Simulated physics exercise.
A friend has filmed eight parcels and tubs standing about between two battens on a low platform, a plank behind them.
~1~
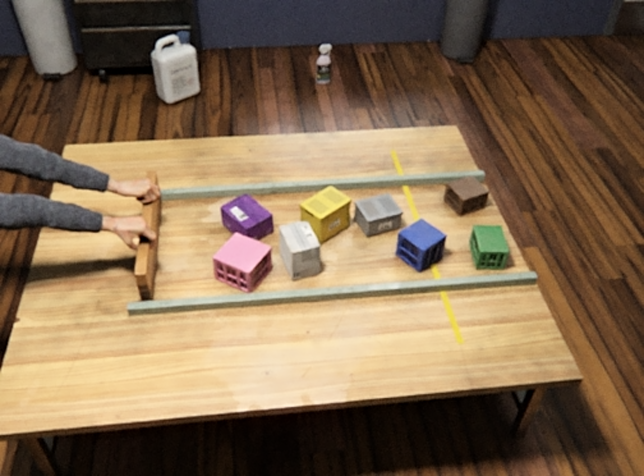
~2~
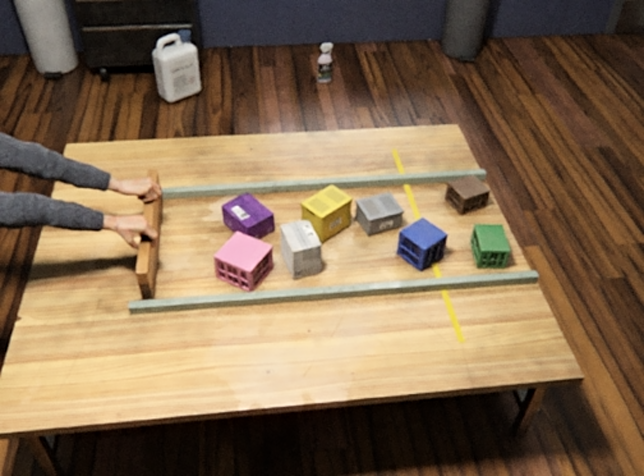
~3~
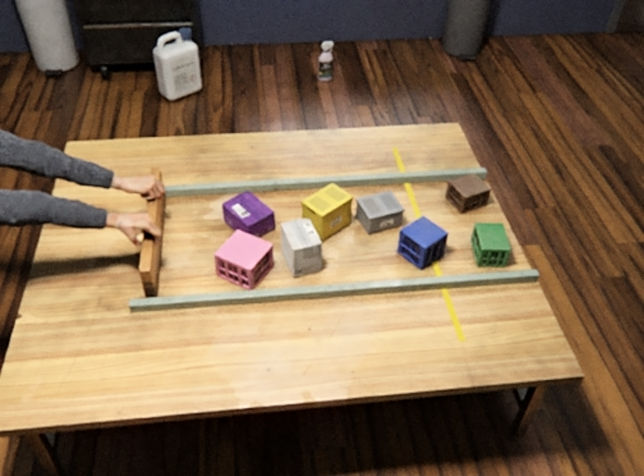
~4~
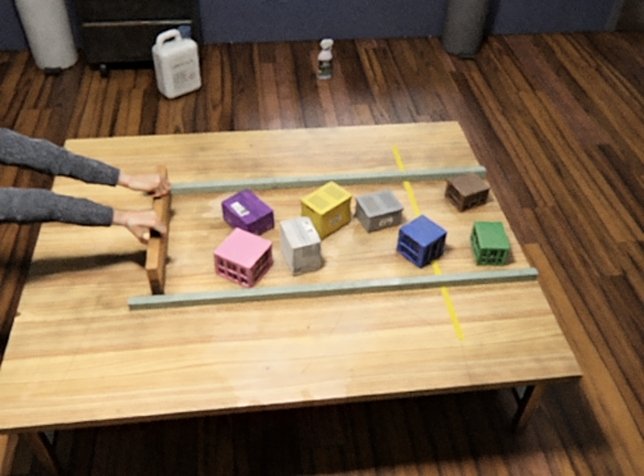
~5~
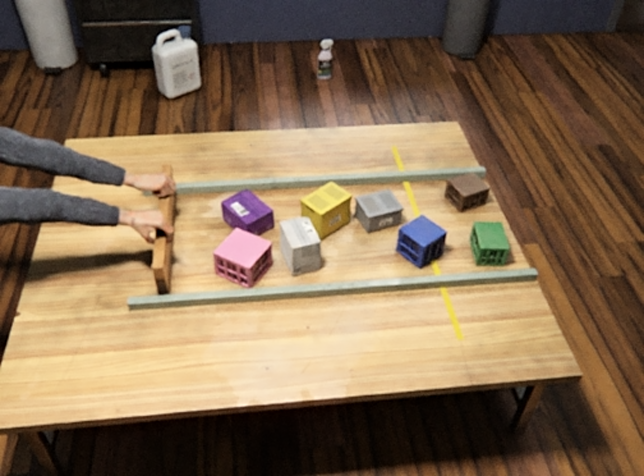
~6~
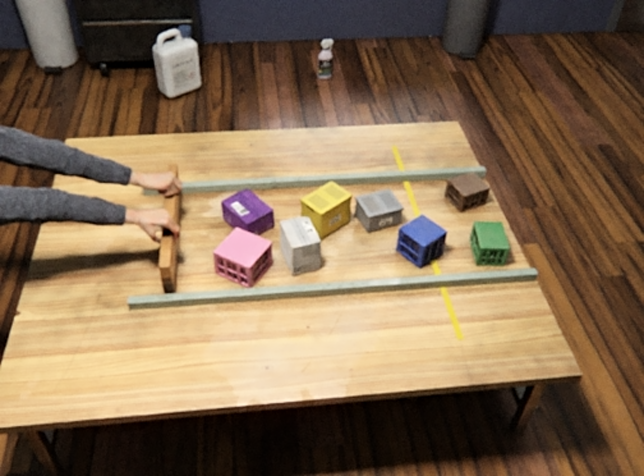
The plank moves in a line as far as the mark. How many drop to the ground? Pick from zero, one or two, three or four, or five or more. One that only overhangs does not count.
As it turns out, the number that fall off is one or two.
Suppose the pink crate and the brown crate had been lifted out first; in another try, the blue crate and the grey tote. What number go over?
It would be 0 and 0.
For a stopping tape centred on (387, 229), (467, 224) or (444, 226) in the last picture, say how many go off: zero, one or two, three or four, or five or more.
The falls would be zero; at least five; three or four.
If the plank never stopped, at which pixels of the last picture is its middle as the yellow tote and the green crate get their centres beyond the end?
Near (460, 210) and (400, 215).
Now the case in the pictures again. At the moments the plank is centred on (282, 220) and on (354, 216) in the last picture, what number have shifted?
The counts are 5 and 6.
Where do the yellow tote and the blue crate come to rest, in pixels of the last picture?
Near (463, 195) and (518, 237).
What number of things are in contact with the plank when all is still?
That makes 2.
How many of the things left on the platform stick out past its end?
2 of them.
A little later, none off yet; brown crate at rest near (467, 192); green crate at rest near (489, 244); blue crate at rest near (421, 241).
Next, none off yet; brown crate at rest near (467, 192); green crate at rest near (489, 244); blue crate shifted a little near (438, 238).
When it is over, the number that fall off is one or two; down, green crate and brown crate.
